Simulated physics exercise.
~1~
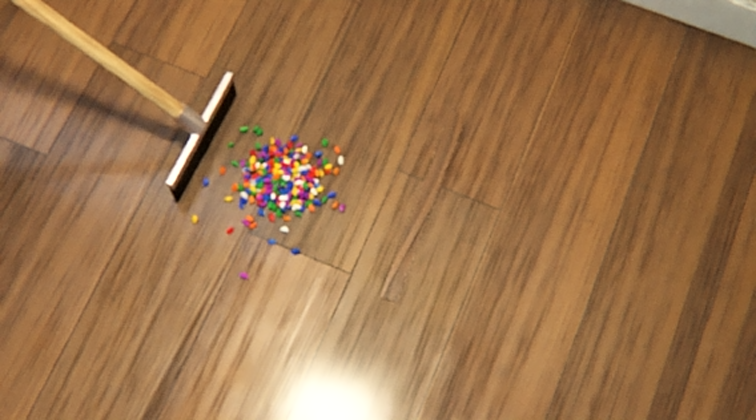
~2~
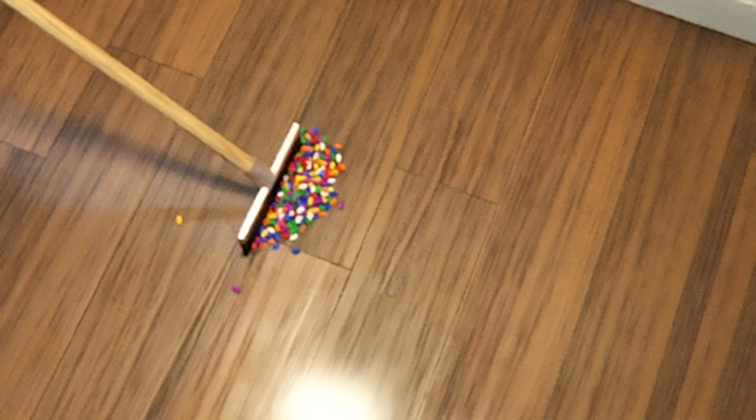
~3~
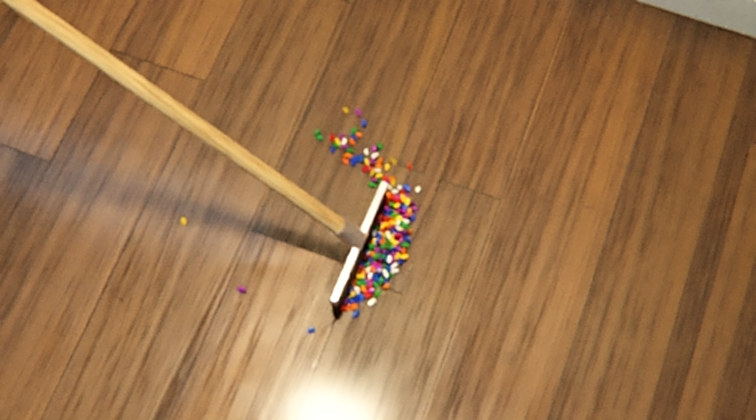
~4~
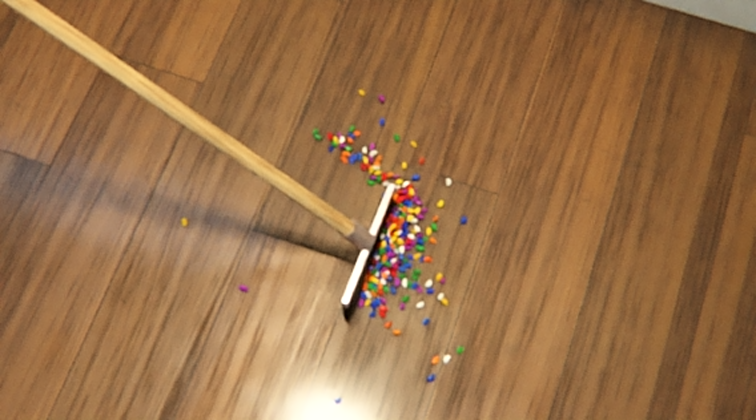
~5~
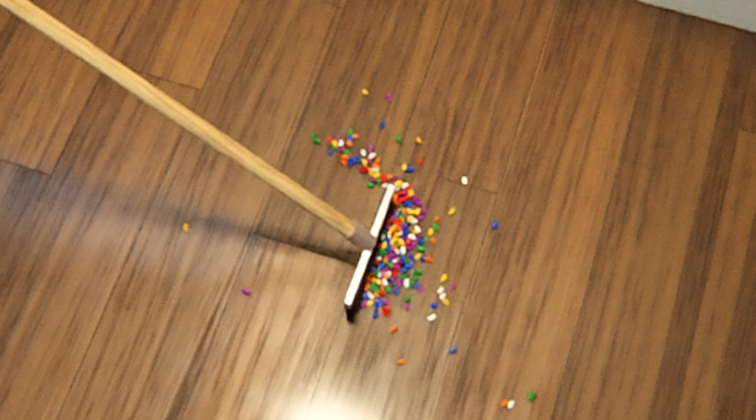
Squeegee with wooden handle pushing a pile of colourful jelly beans rightward across a wooden floor, then stopping as stray pieces scatter ahead.
